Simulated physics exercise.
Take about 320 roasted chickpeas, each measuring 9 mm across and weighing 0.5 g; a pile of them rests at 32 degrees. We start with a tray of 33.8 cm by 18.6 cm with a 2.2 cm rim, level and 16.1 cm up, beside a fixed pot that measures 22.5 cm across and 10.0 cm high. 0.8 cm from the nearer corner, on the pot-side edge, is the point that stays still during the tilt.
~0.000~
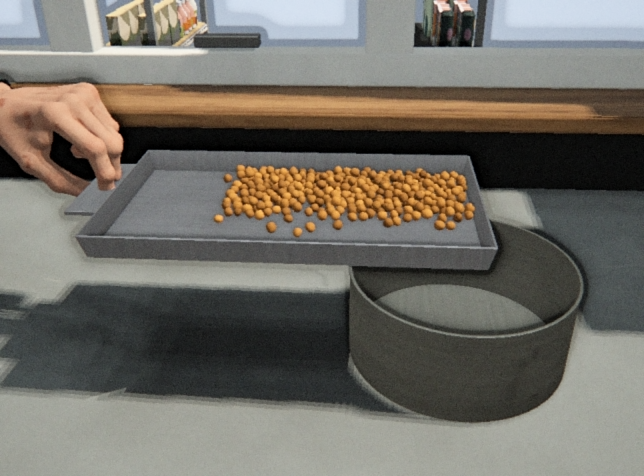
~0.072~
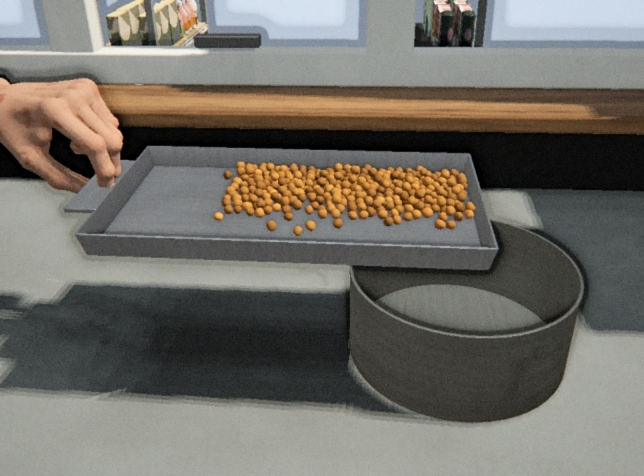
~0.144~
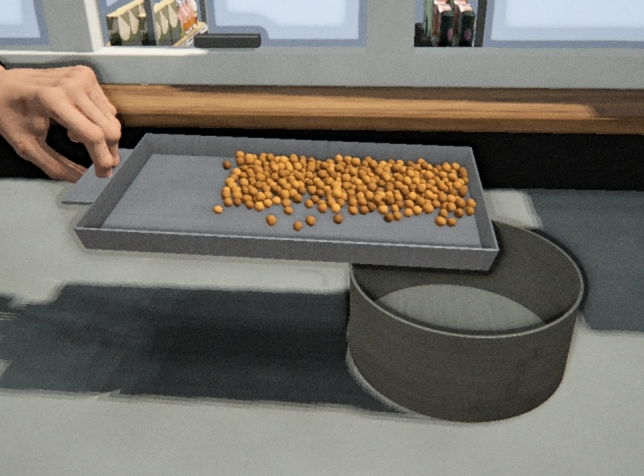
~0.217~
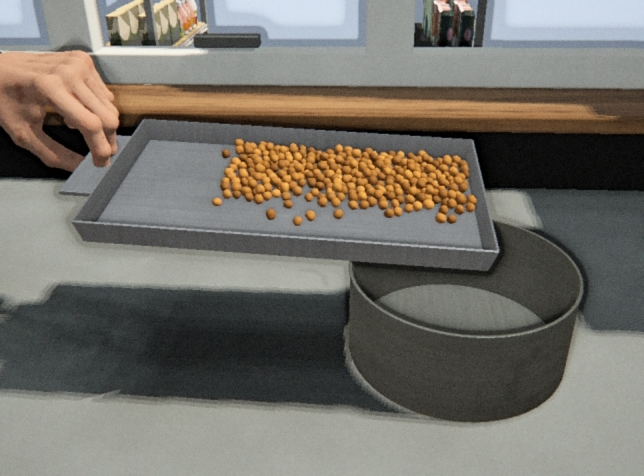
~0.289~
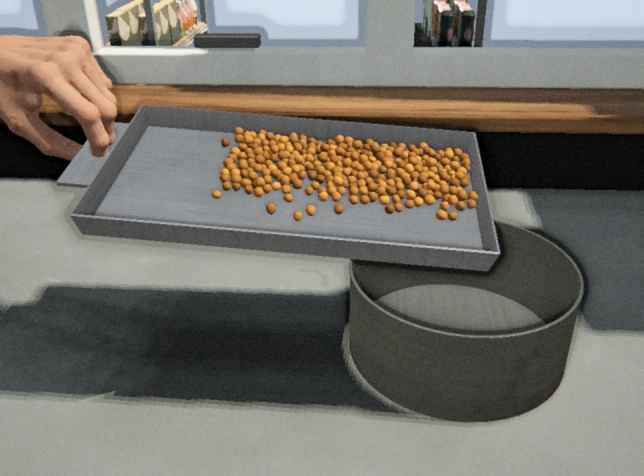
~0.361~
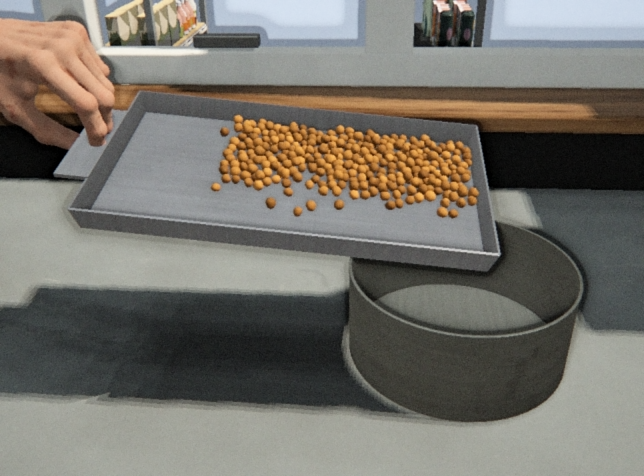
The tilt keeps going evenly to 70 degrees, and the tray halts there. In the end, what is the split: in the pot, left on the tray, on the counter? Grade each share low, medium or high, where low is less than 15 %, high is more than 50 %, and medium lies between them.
Shares - pot: Low, tray: High, counter: Low.
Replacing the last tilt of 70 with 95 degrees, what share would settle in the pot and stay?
0 percent.
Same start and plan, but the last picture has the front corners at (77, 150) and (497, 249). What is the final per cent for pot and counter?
Pot 0; counter 5.
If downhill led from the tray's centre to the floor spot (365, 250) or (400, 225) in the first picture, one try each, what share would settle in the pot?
I'd put it at about 0 per cent for the first tilt and about 0 per cent for the second.
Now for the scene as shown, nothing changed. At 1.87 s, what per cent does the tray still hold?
Estimate: About 95 percent.
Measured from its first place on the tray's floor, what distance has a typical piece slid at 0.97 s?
Displacement on the tray: Roughly 8 cm.
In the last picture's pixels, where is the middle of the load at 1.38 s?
Approximately (408, 174) in the last picture.
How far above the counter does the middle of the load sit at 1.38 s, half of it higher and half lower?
Roughly 24 centimetres, give or take.
Then, at 0.97 s, tilt 40 degrees; the tray holds 100 %, the pot 0 %.
After 1.38 s, tilt 58 degrees; the tray holds 100 %, the pot 0 %.
After 1.87 s, tilt 70 degrees; the tray holds 95 %, the pot 0 %.
By 2.4 s all is still; pot 0 %, tray 95 %, counter 5 %.
